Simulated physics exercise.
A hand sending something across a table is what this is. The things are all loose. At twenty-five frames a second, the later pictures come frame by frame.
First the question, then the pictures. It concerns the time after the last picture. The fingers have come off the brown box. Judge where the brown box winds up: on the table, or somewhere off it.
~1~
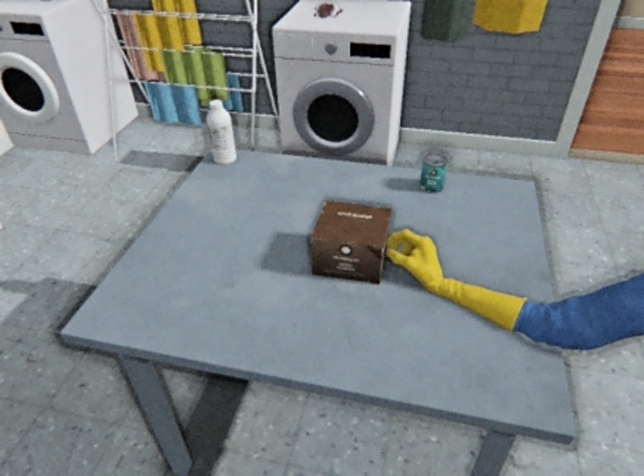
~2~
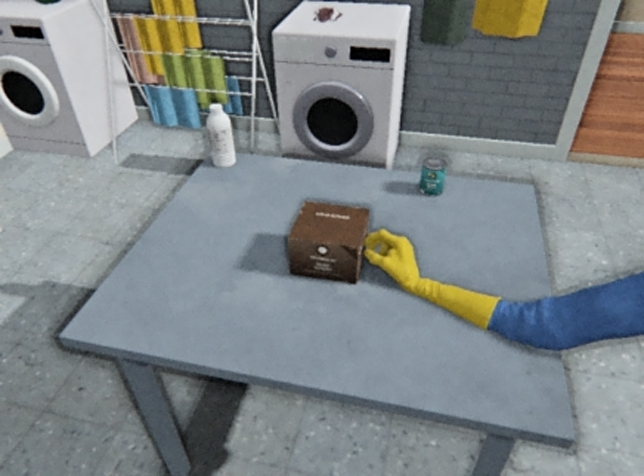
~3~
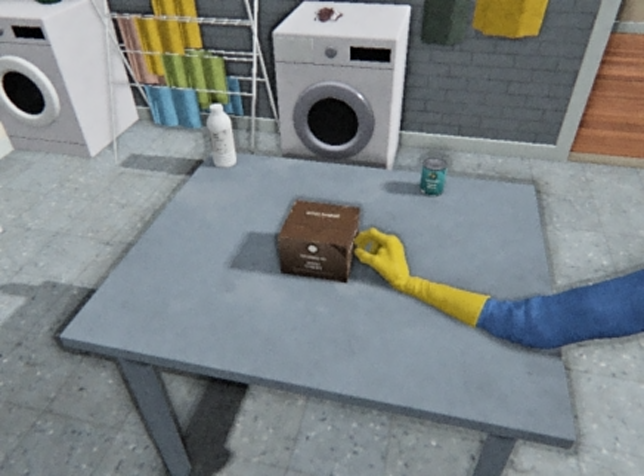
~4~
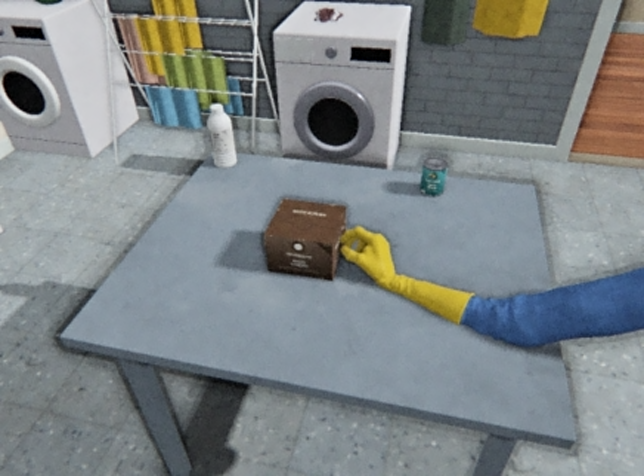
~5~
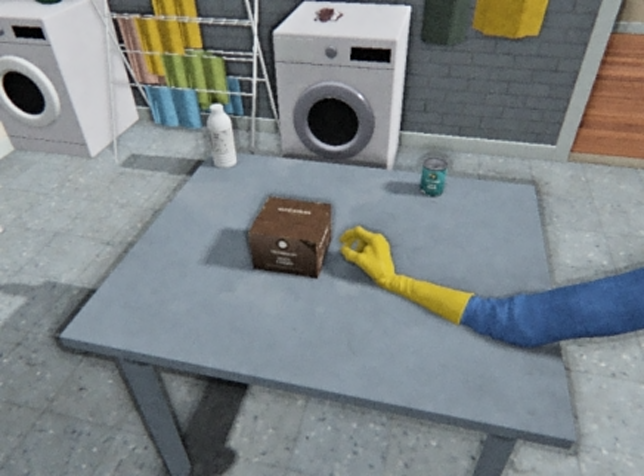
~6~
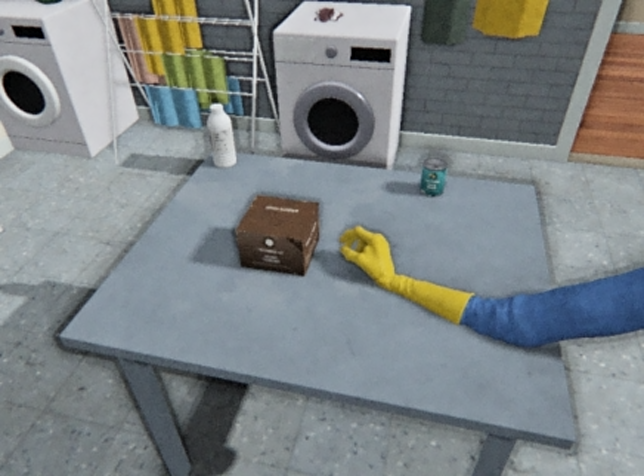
The brown box winds up on the table.
Then, 0.10 s after the last picture, brown box slid about its own width near (258, 231).
Then, 0.20 s after the last picture, brown box slid about its own width near (248, 230).
At rest, moved from the start, brown box. Seen from the same camera at the end, brown box near (247, 230).
